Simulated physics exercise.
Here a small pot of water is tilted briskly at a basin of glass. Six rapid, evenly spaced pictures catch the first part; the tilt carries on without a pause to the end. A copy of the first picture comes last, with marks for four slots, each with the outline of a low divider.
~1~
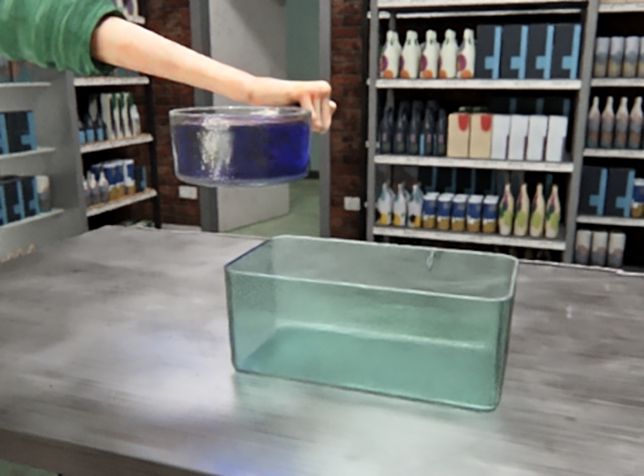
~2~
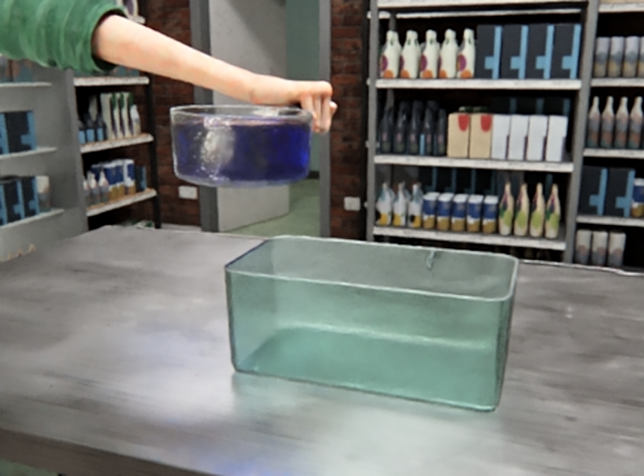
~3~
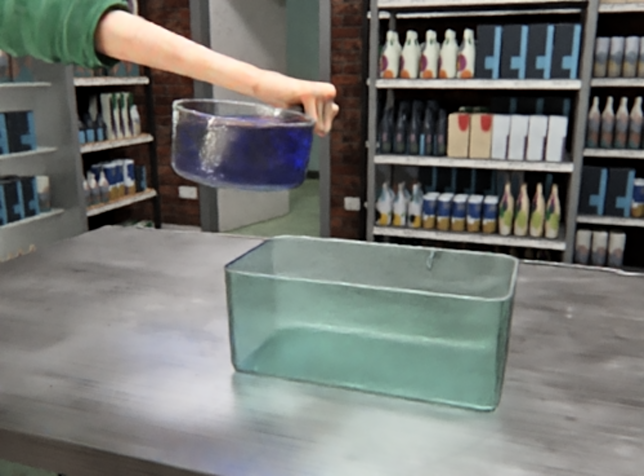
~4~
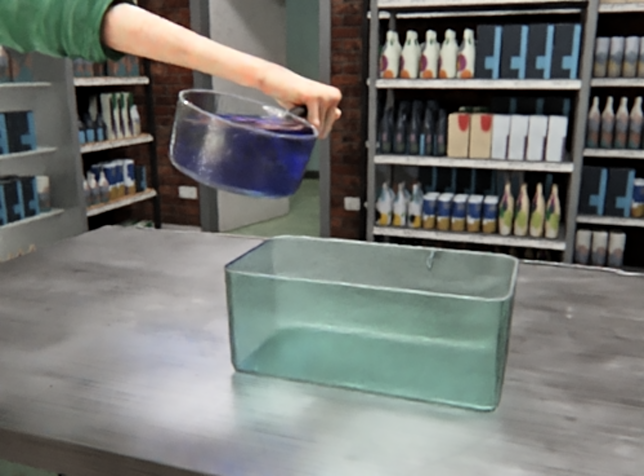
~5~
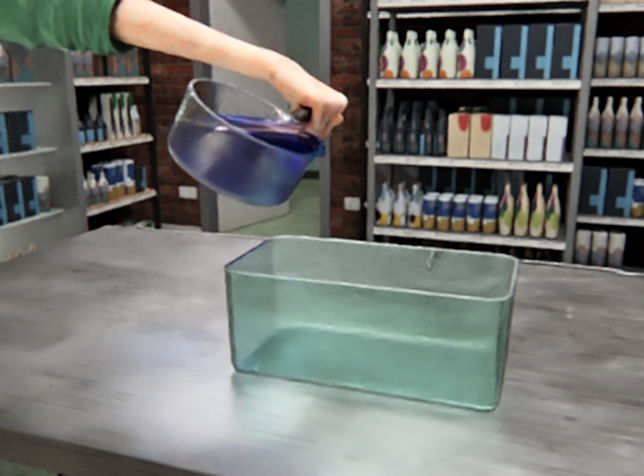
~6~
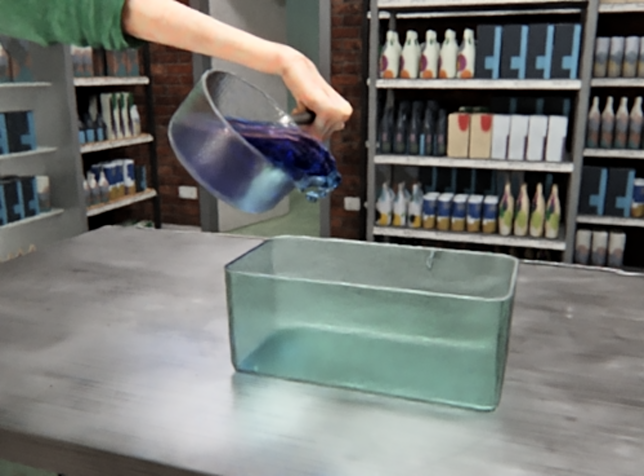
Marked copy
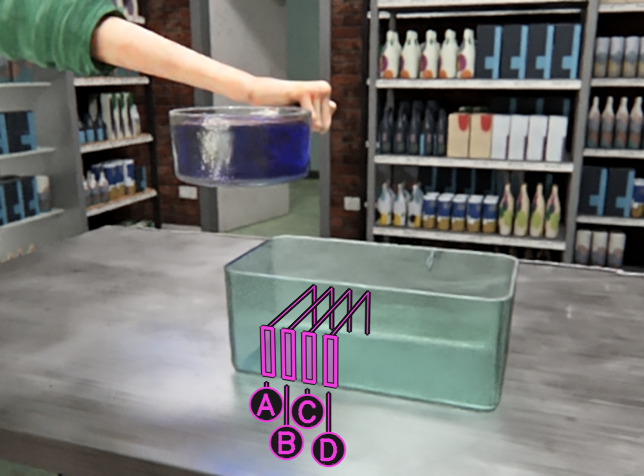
At the start, a hand in a green sleeve holds a round glass pot of deep blue liquid level above a clear glass basin on a gray table. The hand tips the pot steadily down to the right, the liquid slants toward the lower rim, and a blue stream begins curling over the lip.
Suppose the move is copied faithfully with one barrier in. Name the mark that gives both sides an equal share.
Best: D.
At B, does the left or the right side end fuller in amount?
The right side.
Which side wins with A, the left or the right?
The right side.
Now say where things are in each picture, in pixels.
Upright, lip at (305, 112); basin from (233, 367) to (500, 411); nothing has left yet, in the first frame.
Tipped about 2°, lip at (306, 114); nothing has left yet, in the second frame.
Tipped about 8°, lip at (308, 123); nothing has left yet, in the third frame.
Tipped about 18°, lip at (311, 135); water is over the lip, down to (311, 135), in the fourth frame.
Tipped about 31°, lip at (311, 152); water is over the lip, down to (315, 157), in the fifth frame.
Tipped about 45°, lip at (308, 171); water is over the lip, down to (318, 197), in the sixth frame.
In magenta, A at (266, 382); B at (286, 386); C at (307, 389); D at (328, 393).
With A, about 7 % ends left of the wall and 92 % right of it.
With B, about 18 % ends left of the wall and 81 % right of it.
With C, about 33 % ends left of the wall and 66 % right of it.
With D, about 52 % ends left of the wall and 44 % right of it; 4 % is lost outside.
